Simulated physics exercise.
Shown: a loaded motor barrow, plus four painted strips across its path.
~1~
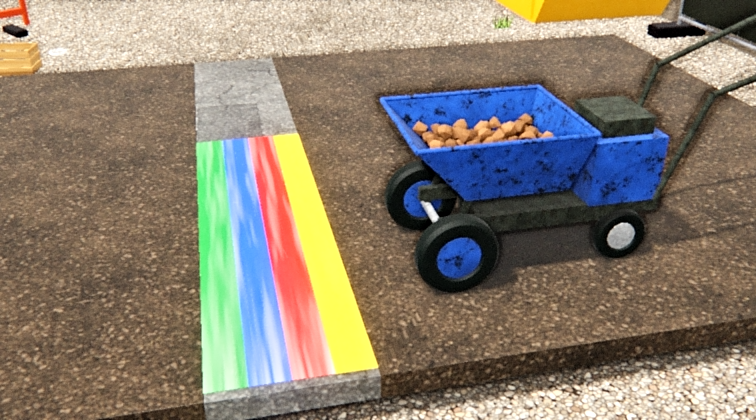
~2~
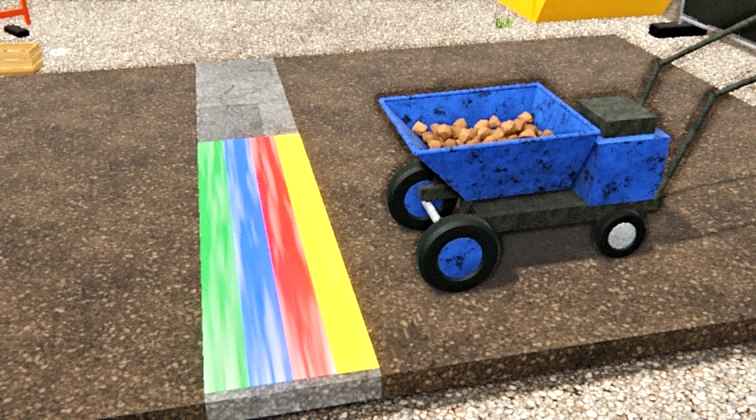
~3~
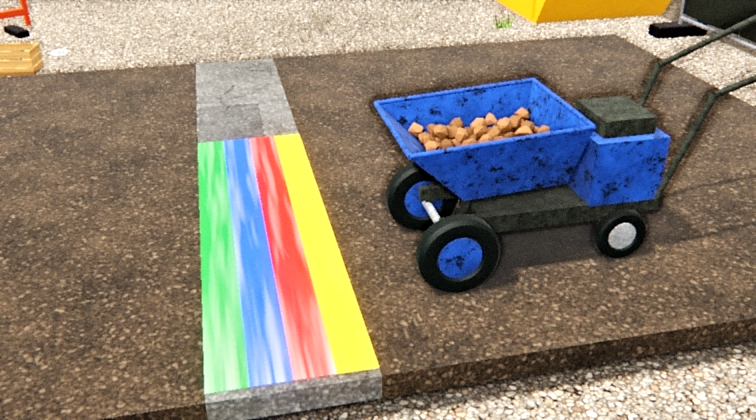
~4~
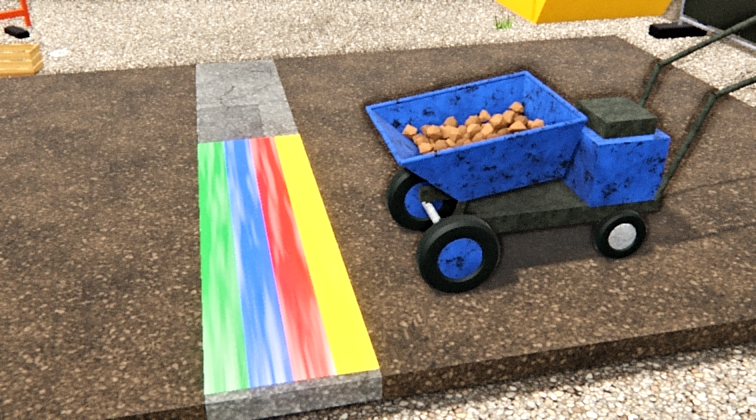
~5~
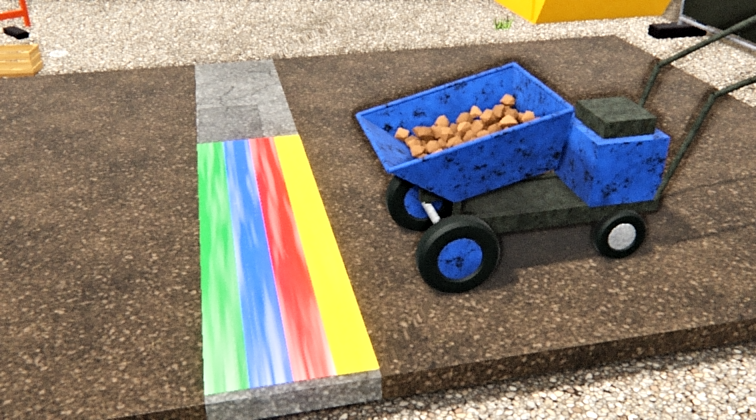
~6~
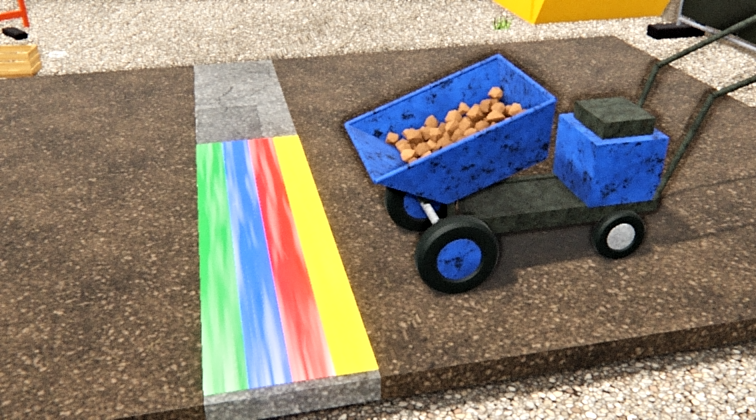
To begin with, a blue motor barrow loaded with brown clods stands on a dark slab, its skip level, right of four painted strips in green, blue, red and yellow. The skip then tilts gradually toward the left, its back end rising while the clods stay inside and the wheels stay put.
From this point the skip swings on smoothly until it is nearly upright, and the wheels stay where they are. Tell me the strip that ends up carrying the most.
Red.
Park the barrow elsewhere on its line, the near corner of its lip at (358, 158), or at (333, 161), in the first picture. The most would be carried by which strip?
Case one gives green, case two gives the green strip.
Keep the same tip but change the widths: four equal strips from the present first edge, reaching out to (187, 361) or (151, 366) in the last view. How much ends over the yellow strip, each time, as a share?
First case 10 per cent, second case 20 per cent.
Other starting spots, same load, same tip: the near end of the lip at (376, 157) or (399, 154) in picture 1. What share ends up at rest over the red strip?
The first stop gives 10 per cent; the second gives 20 per cent.
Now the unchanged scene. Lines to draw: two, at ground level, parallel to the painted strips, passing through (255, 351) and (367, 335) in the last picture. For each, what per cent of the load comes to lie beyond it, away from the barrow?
About 40 and 90 %.
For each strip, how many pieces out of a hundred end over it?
The yellow strip gets close to 10, the red strip close to 30, the blue strip close to 20 and the green strip close to 15.
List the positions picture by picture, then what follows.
Lip of the skip (417, 153), level; top of the load (504, 148), clay clods; yellow strip (345, 332); red strip (305, 337); blue strip (265, 343); green strip (223, 349), in the first frame.
Lip of the skip (416, 154), tipped barely; top of the load (503, 147), in the second frame.
Lip of the skip (410, 157), tipped barely; top of the load (508, 141), in the third frame.
Lip of the skip (401, 163), tipped a little; top of the load (518, 130), in the fourth frame.
Lip of the skip (389, 171), tipped a little; top of the load (509, 125), in the fifth frame.
Lip of the skip (376, 182), tipped clearly; top of the load (503, 124); yellow strip (345, 333); red strip (306, 339); blue strip (265, 345); green strip (224, 351), in the sixth frame.
Just after the last frame, skip tipped steeply; every one in the skip.
A moment on, skip tipped right over; roughly half in the skip; about a tenth over the yellow strip; roughly a third over the red strip; about a tenth over the blue strip; just a few over the green strip.
Further on, skip tipped right over; about a tenth in the skip; about a tenth over the yellow strip; roughly a third over the red strip; roughly a quarter over the blue strip; roughly a quarter over the green strip; about a tenth off the paint.
When it is over, skip tipped right over; about a tenth in the skip; about a tenth over the yellow strip; roughly a quarter over the red strip; roughly a quarter over the blue strip; roughly a quarter over the green strip; about a tenth off the paint.
